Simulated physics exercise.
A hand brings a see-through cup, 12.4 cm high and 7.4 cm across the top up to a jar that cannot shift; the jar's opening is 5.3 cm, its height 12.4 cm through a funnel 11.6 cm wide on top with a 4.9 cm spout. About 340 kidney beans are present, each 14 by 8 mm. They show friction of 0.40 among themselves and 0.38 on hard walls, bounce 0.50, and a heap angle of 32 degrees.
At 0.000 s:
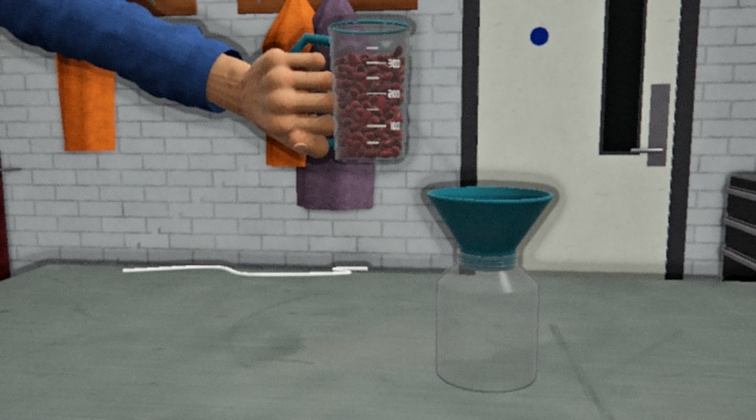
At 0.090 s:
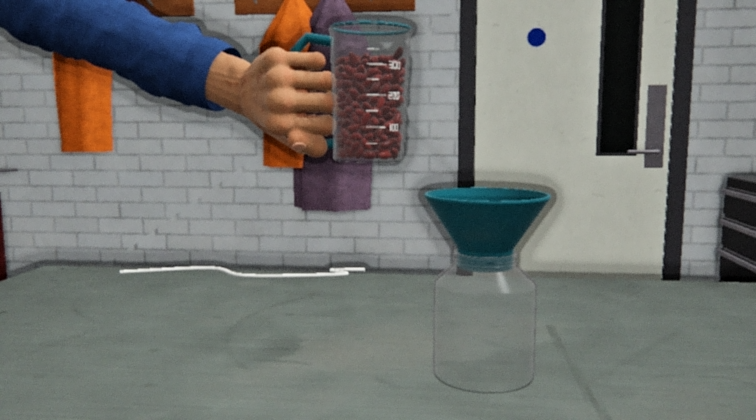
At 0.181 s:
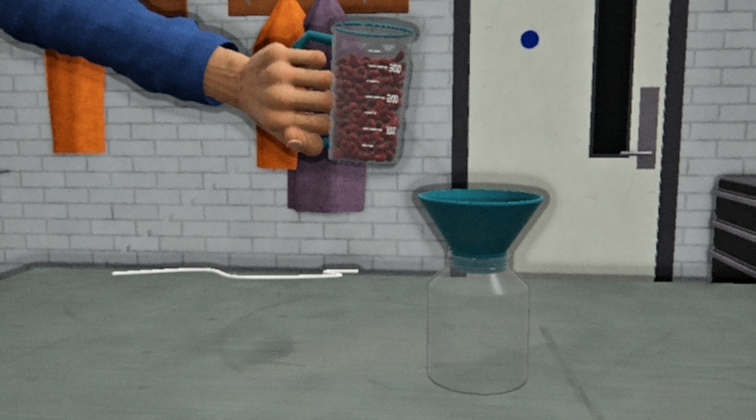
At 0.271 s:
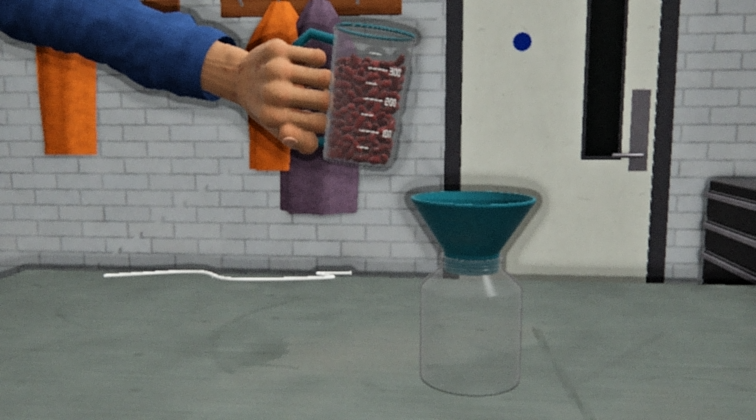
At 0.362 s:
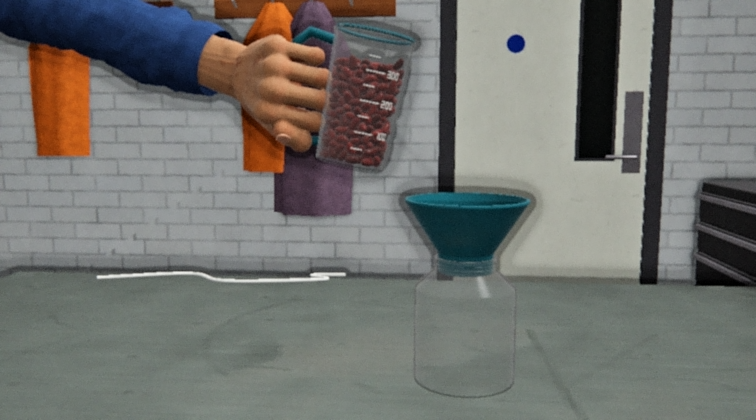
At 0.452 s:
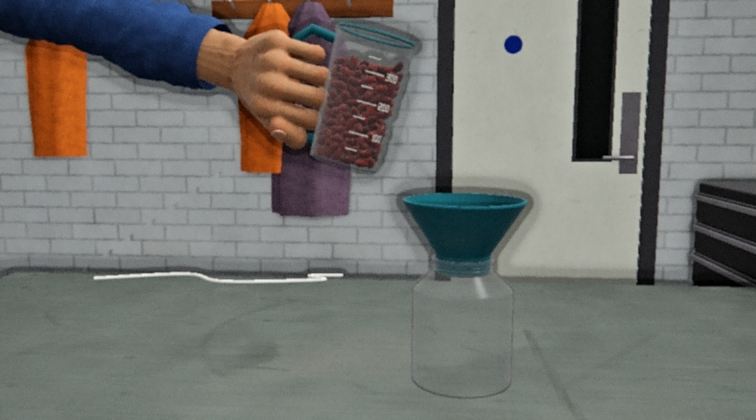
The clip opens on a hand in a blue sleeve holding a see-through measuring cup of dark red beans above and left of a clear jar topped with a teal funnel. The hand gradually tilts the cup slightly to the right, the beans staying inside, while the view drifts slightly.
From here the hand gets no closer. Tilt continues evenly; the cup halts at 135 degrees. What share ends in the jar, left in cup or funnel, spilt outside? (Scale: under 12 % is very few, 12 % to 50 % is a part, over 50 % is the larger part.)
Jar the larger part, still above very few, spilt very few.
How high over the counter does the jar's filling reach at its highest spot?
About 7.0 centimetres above the counter.
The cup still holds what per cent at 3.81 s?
Roughly 0 %.
After 1.89 s, tilt 70 degrees; the cup holds 100 %, the jar 0 %.
After 2.86 s, tilt 107 degrees; the cup holds 80 %, the jar 10 %.
After 3.81 s, tilt 135 degrees; the cup holds 0 %, the jar 100 %.
At rest (4.2 s), jar 100 %, still above 0 %, spilt 0 %.
